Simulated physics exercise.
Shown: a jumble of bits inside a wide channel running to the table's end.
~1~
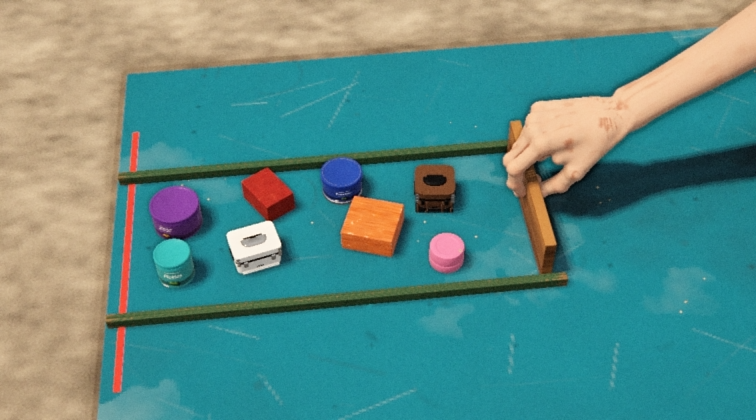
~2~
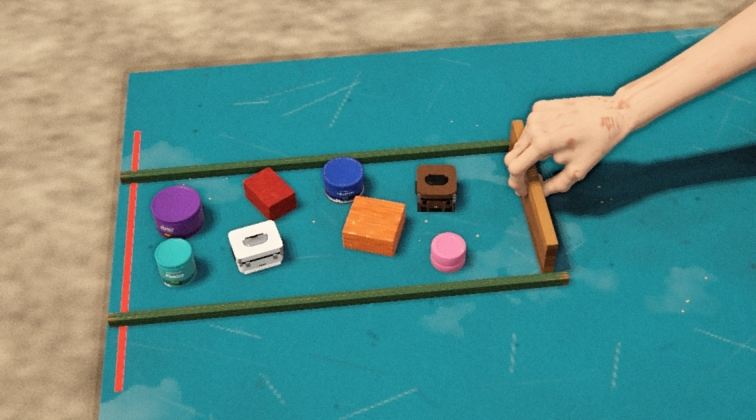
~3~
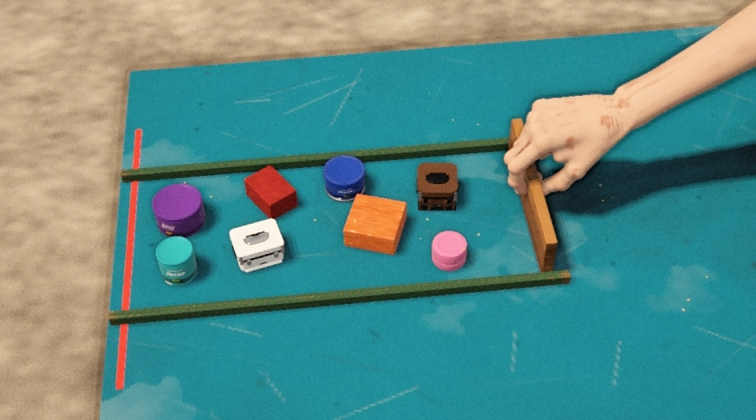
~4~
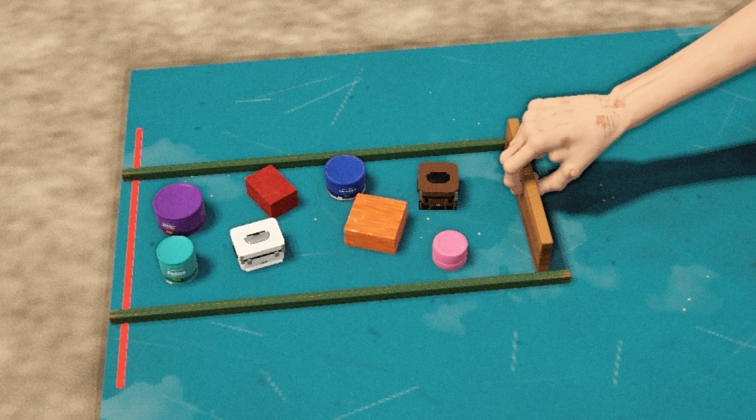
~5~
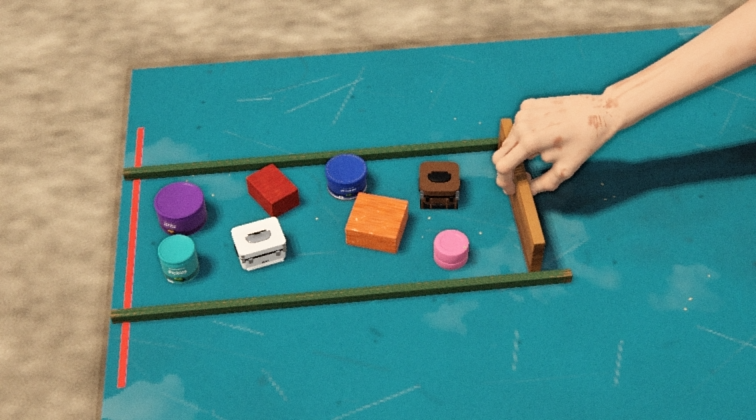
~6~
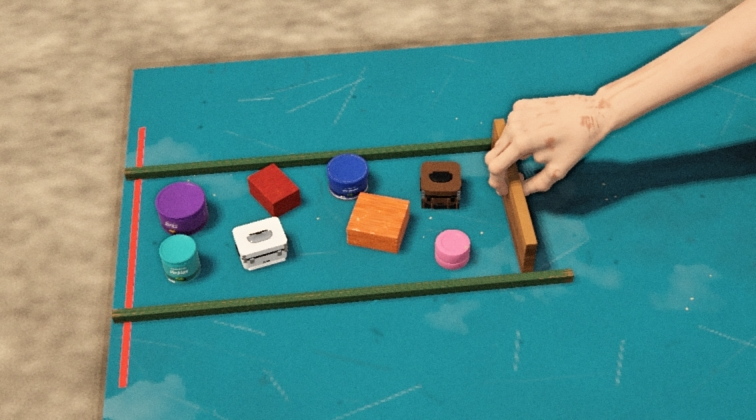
A bare hand reaches in from the upper right, gripping a wooden board across a channel between two green rails on a scuffed teal table, seen from above at an angle. Purple and turquoise tubs sit near a red tape line at left, with a red block, white case, blue tin, orange block, brown case and pink tub rightward. The hand slides the board slightly left, the objects staying put as the view drifts very slightly.
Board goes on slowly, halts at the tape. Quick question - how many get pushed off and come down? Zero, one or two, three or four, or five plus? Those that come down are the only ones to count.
After that push five at the least come off the table.
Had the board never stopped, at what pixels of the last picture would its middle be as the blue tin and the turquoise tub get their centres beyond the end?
Middle approx. at (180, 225), then approx. at (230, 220).
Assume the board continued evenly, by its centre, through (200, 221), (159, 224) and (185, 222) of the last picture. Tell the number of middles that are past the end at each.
Place by place: 3, 5 and 3.
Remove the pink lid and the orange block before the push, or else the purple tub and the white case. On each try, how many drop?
In the first try 6, in the other 6.
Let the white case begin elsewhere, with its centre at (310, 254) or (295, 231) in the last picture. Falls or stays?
In that order, it comes down; goes over.
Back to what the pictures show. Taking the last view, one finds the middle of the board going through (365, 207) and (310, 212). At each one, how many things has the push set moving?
Counts: 5 / 8.
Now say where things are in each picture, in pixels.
In the first frame, turquoise tub (174, 264); purple tub (177, 214); white case (255, 249); board (530, 196); tape (127, 248).
In the second frame, purple tub (178, 213); board (532, 195).
In the third frame, white case (258, 246); brown case (437, 187).
In the fourth frame, turquoise tub (178, 261); orange block (376, 224).
In the fifth frame, purple tub (181, 209); blue tin (347, 177).
In the sixth frame, turquoise tub (181, 260); purple tub (183, 209); white case (261, 245); board (512, 194); tape (133, 243).
Early on, none off yet; turquoise tub at rest near (181, 260); purple tub at rest near (183, 209); white case at rest near (261, 245).
A while later, none off yet; turquoise tub travelled about its own width near (158, 269); purple tub travelled a little near (155, 216); white case travelled about its own width near (203, 258).
Further along, two off so far; turquoise tub in the air near (81, 372); purple tub in the air; white case travelled well along near (124, 281).
Finally, the number that fall off is five or more; lost, brown case, pink lid, orange block, blue tin, red block, white case, purple tub and turquoise tub.
